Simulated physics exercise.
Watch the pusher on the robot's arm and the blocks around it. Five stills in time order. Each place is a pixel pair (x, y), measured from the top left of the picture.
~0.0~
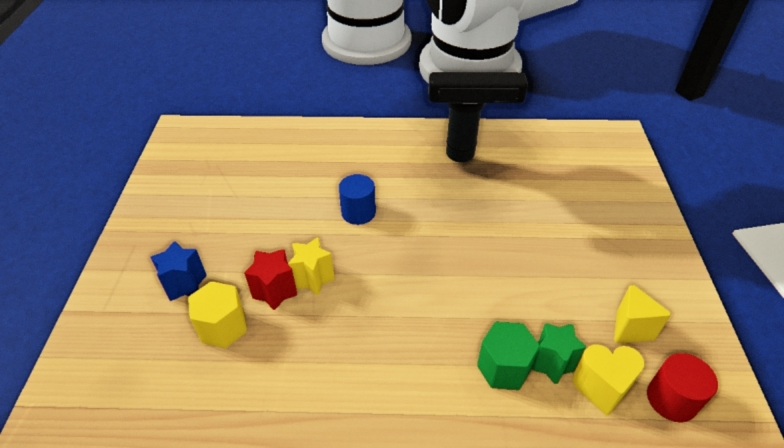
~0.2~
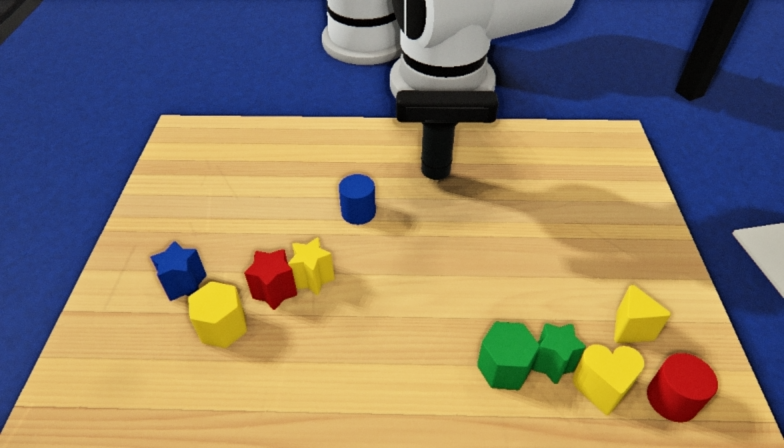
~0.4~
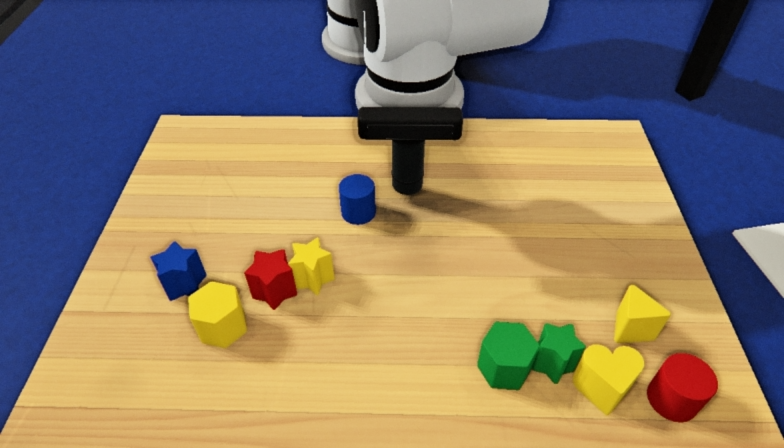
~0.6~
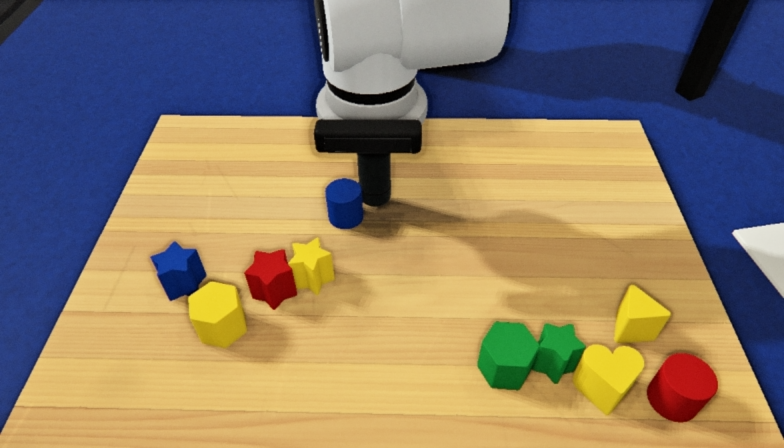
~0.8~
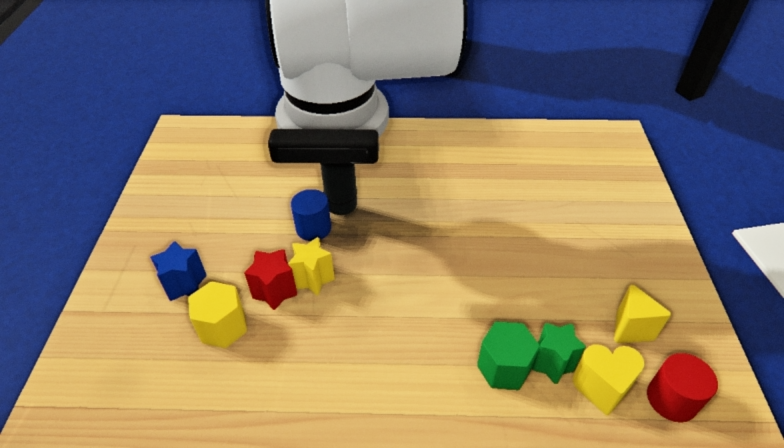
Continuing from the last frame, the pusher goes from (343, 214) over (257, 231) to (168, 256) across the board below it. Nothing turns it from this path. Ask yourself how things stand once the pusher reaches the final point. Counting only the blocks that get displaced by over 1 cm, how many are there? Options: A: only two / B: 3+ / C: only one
That would be C.
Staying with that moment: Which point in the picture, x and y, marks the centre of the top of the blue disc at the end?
Roughly at (240, 234).
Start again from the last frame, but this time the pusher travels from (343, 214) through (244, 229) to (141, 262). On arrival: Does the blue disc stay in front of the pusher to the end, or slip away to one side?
It falls back or aside.
What follows on the original path. One third of the way, pusher at (284, 217); blue disc at (261, 223).
Two thirds of the way, pusher at (225, 230); blue disc at (240, 234).
At the end, pusher at (164, 247); blue star still; blue disc at (240, 234).
